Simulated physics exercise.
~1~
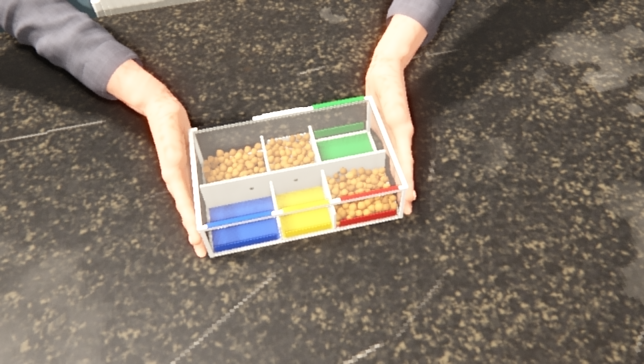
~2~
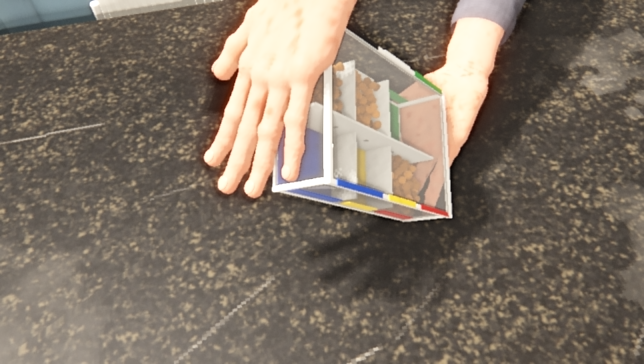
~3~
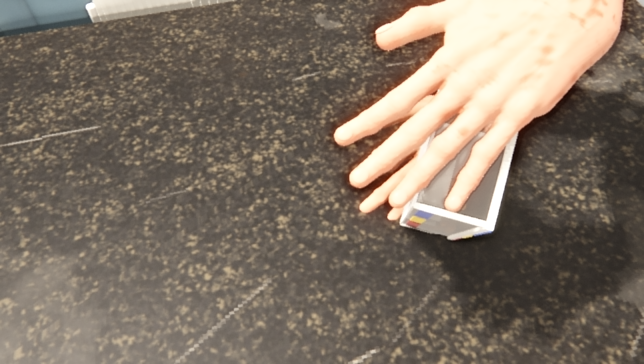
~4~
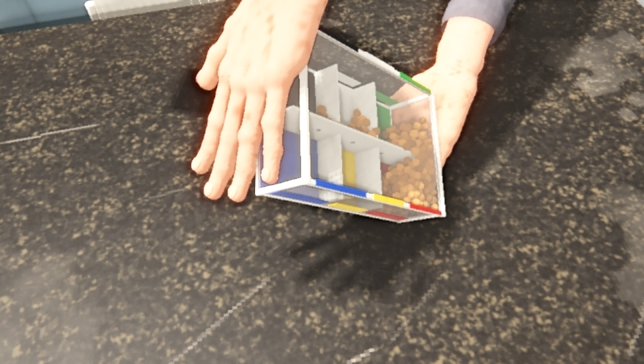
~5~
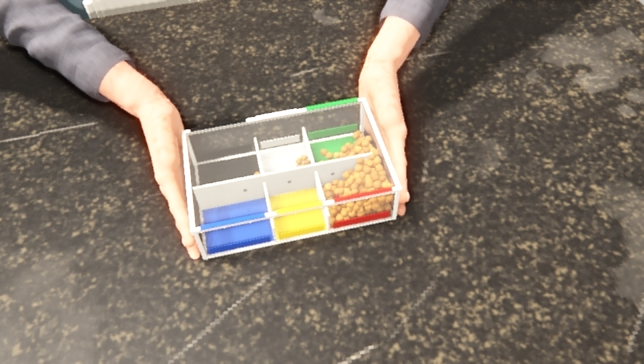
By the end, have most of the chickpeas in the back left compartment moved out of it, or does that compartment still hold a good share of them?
Most of them have moved out, leaving the black back left compartment nearly empty. The chickpeas end up mainly in the red compartment, with a fair share in the green one.
At the start, two hands hold a clear-lidded sorting box above a dark speckled surface, with roasted chickpeas in the back left, back middle and red front right compartments. The hands tip the box steeply toward its right end, the left hand spread over the raised side. It goes on until it stands on end, largely hidden behind that hand. Then the hands tilt it back, with chickpeas now heaped toward the right side. Finally the box is level again, most chickpeas lying in red and some in green, while blue and yellow are empty.
